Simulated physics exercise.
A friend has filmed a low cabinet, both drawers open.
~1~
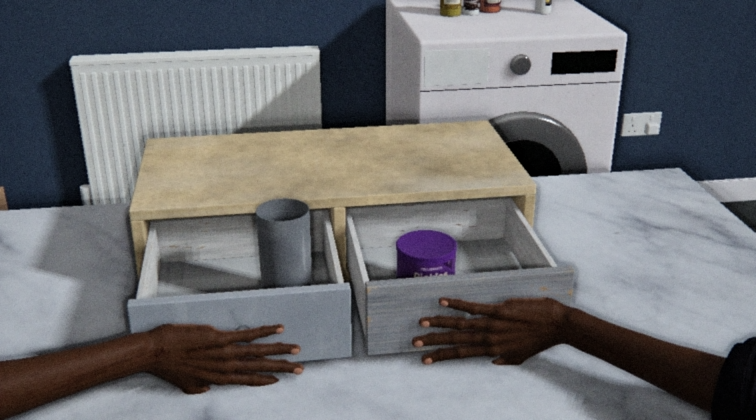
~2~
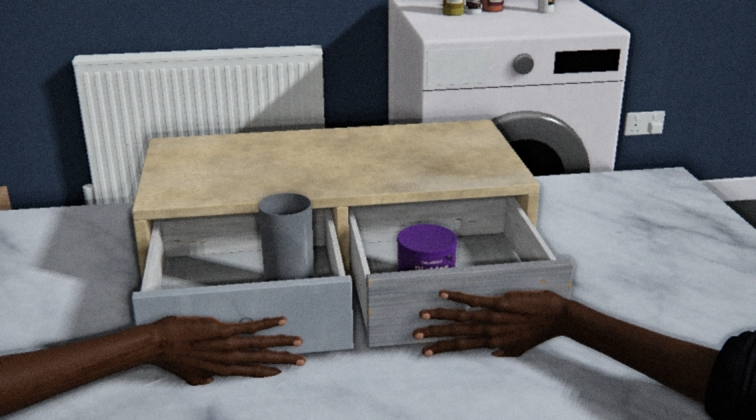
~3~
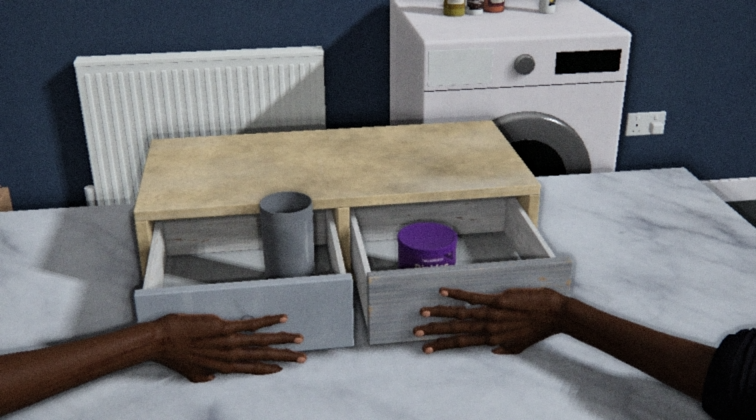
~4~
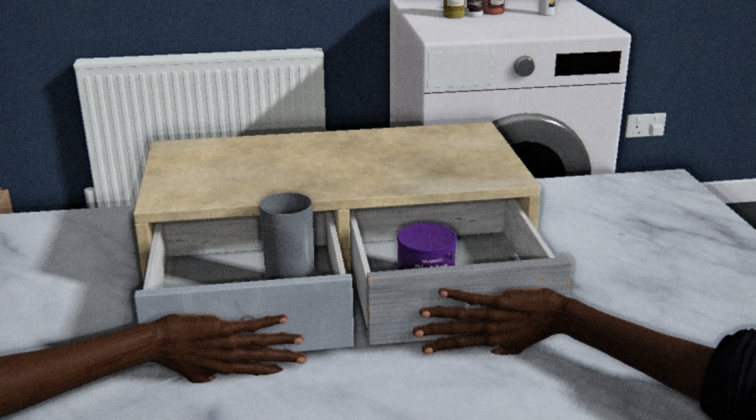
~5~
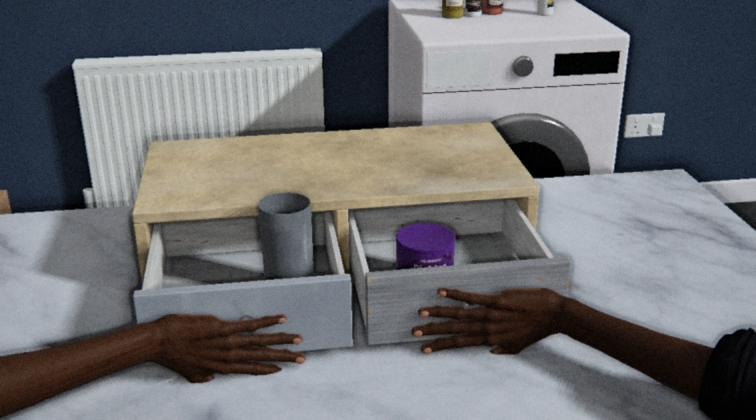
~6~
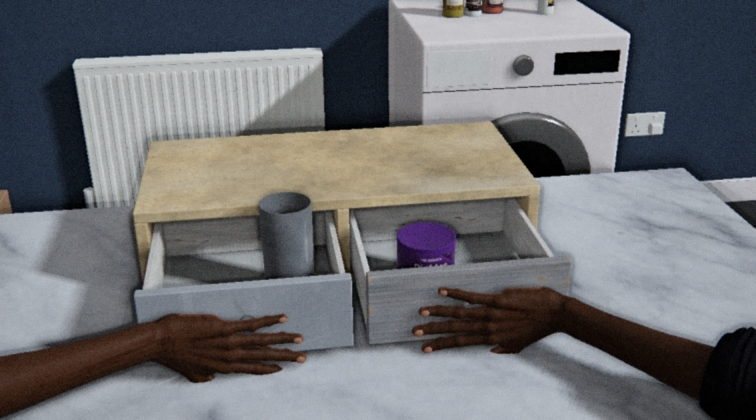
Two open drawers in a low wooden chest, with a pair of hands at their fronts, are seen from slightly above on a marble-patterned worktop, before a white radiator and washing machine against a dark blue wall. A grey beaker stands in the left drawer and a purple tub in the right. Drawers and hands shift very slightly inward at first, the view nudging barely, then everything stays practically still.
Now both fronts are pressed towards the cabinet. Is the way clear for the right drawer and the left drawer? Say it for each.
Here the right drawer goes all the way in, the left drawer will not close.
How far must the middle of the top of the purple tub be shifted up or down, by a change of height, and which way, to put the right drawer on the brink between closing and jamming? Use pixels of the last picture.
Some 12 pixels, up.
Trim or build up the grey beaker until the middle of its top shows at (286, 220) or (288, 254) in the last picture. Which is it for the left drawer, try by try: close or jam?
In that order, it is stopped; shuts flush.
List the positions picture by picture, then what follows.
In the first frame, right drawer (449, 264) wide open; left drawer (242, 280) wide open; grey beaker (285, 256).
In the second frame, left drawer (245, 273) wide open; purple tub (427, 261).
In the third frame, right drawer (449, 256) wide open; chest (335, 200).
In the fourth frame, left drawer (246, 272) wide open; grey beaker (288, 248).
In the fifth frame, right drawer (448, 257) wide open; purple tub (425, 260).
In the sixth frame, right drawer (448, 256) wide open; left drawer (246, 272) wide open; chest (334, 202).
Then, 0.38 s after the last picture, right drawer starting in; left drawer starting in.
Then, 0.62 s after the last picture, right drawer about half in; left drawer about half in.
At rest, the right drawer closes; the left drawer jams.
